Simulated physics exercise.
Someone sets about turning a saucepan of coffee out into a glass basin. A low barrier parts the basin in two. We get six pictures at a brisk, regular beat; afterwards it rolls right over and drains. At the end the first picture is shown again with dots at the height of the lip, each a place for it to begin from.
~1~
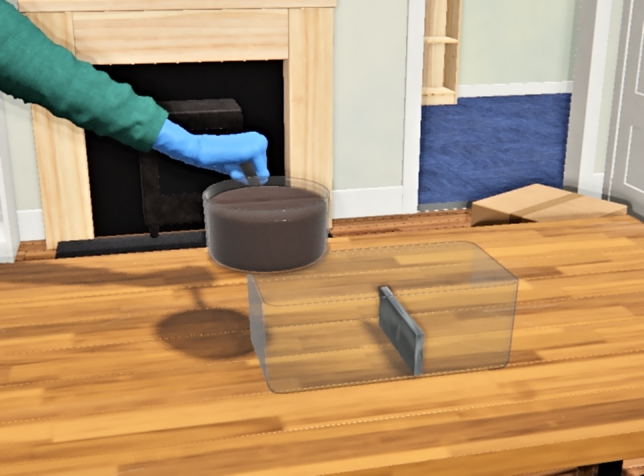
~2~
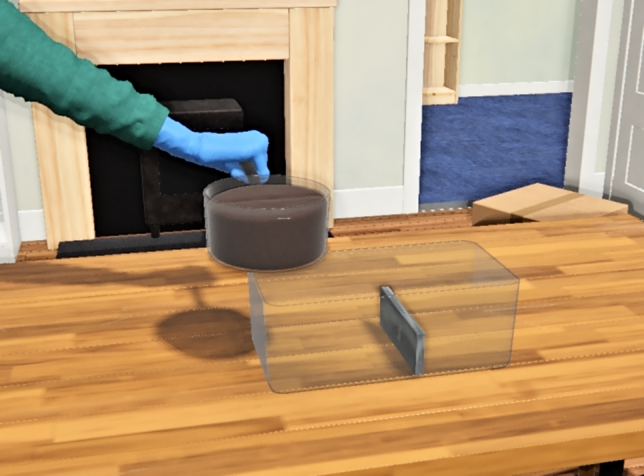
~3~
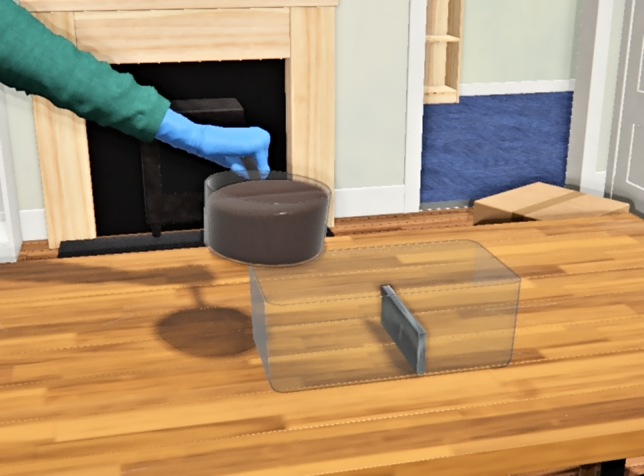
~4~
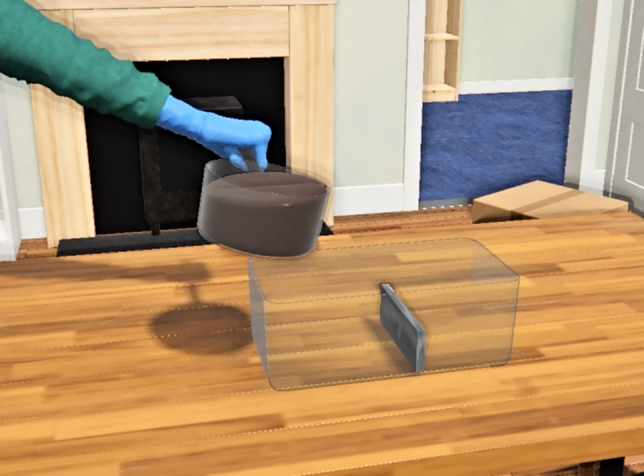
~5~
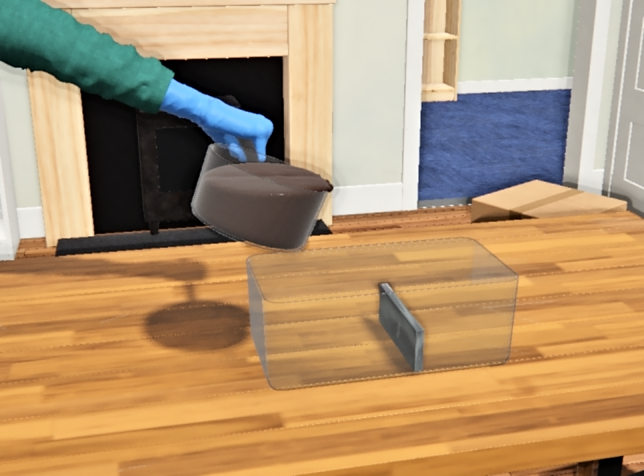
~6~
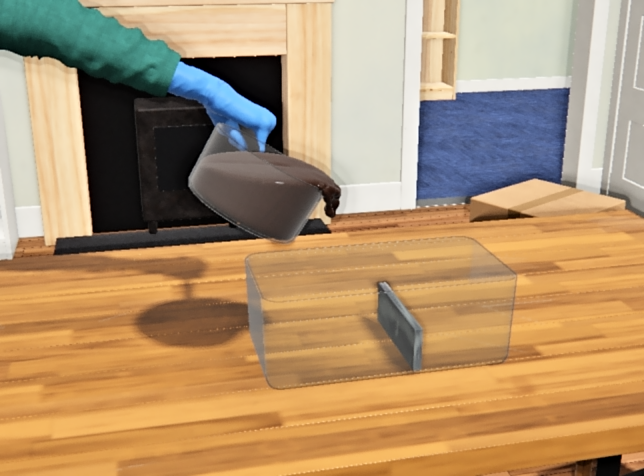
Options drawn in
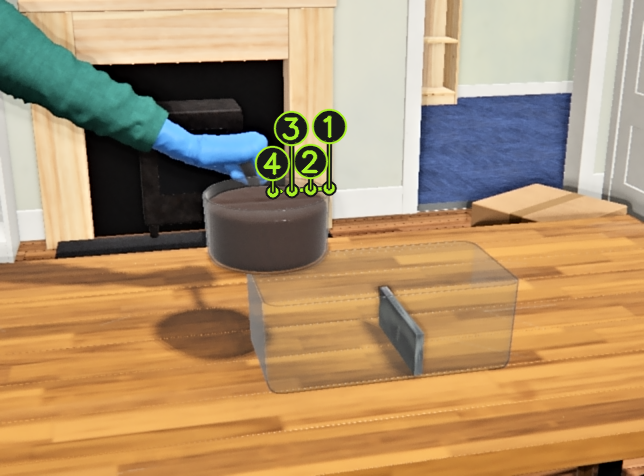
At the start, a blue-gloved hand holds a clear round container of dark brown liquid upright above a wooden table, beside a transparent basin with a low divider. The hand then tilts the container steadily to the right, and the liquid slides over its lip and begins to hang down in a short stream.
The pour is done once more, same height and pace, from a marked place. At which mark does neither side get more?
Best: 2.
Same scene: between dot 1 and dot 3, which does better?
1 it is.
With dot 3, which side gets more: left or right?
The left one.
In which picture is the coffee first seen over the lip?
Picture 5.
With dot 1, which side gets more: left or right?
The right one.
In lime, 1 at (329, 188); 2 at (310, 189); 3 at (291, 190); 4 at (272, 191).
If 1 is chosen, about 27 % ends left of the wall and 71 % right of it.
If 2 is chosen, about 52 % ends left of the wall and 46 % right of it.
If 3 is chosen, about 84 % ends left of the wall and 14 % right of it.
If 4 is chosen, about 93 % ends left of the wall and 4 % right of it; 3 % is lost outside.
